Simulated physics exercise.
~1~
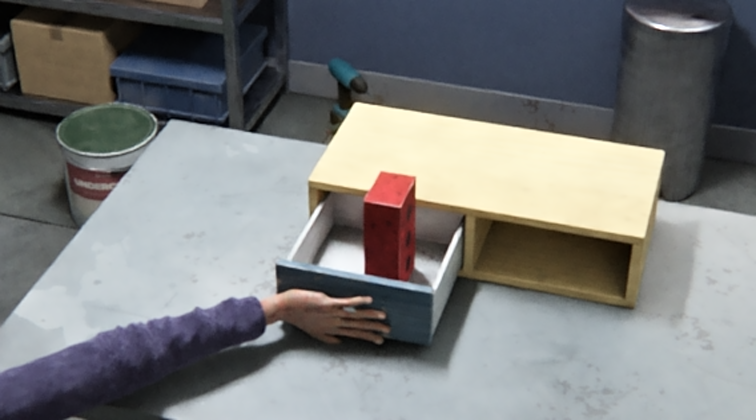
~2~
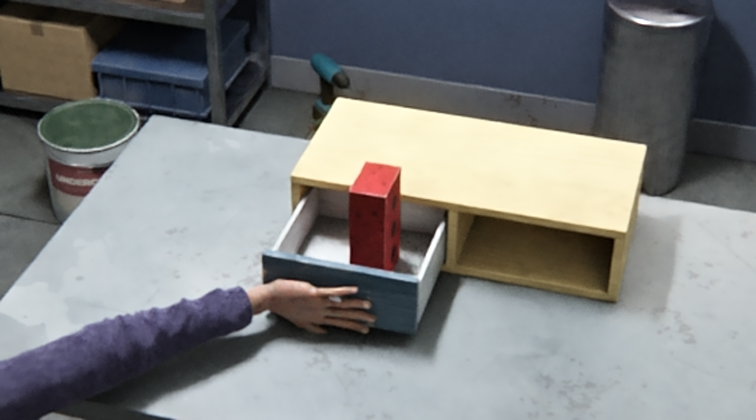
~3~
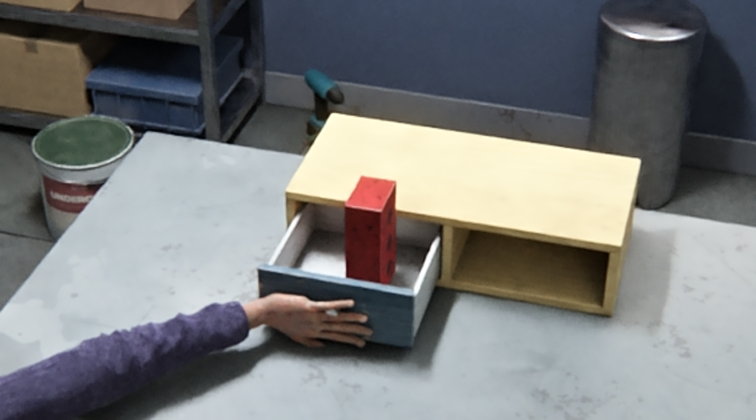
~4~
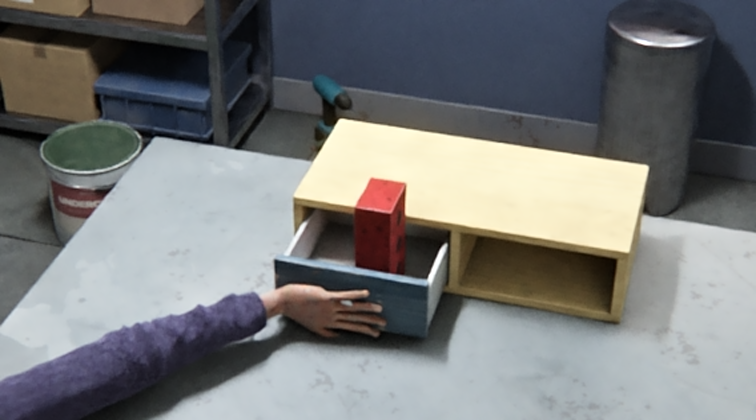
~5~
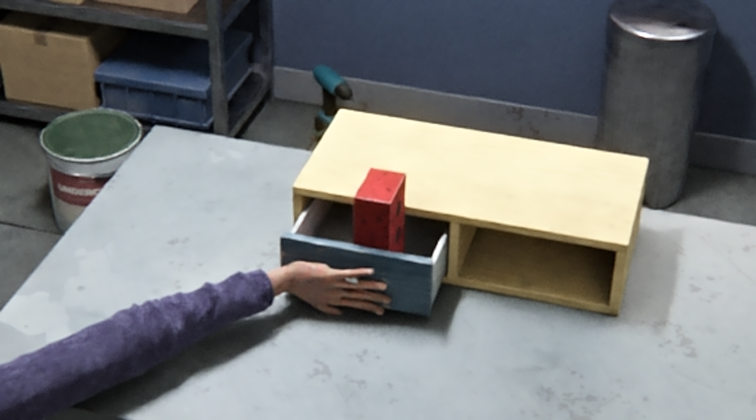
A hand in a purple sleeve pushed a blue-fronted drawer, with a tall red brick standing inside, toward a pale yellow wooden chest on a grey table. The drawer slid partway in, but it was still open at the end, the brick sticking up above it.
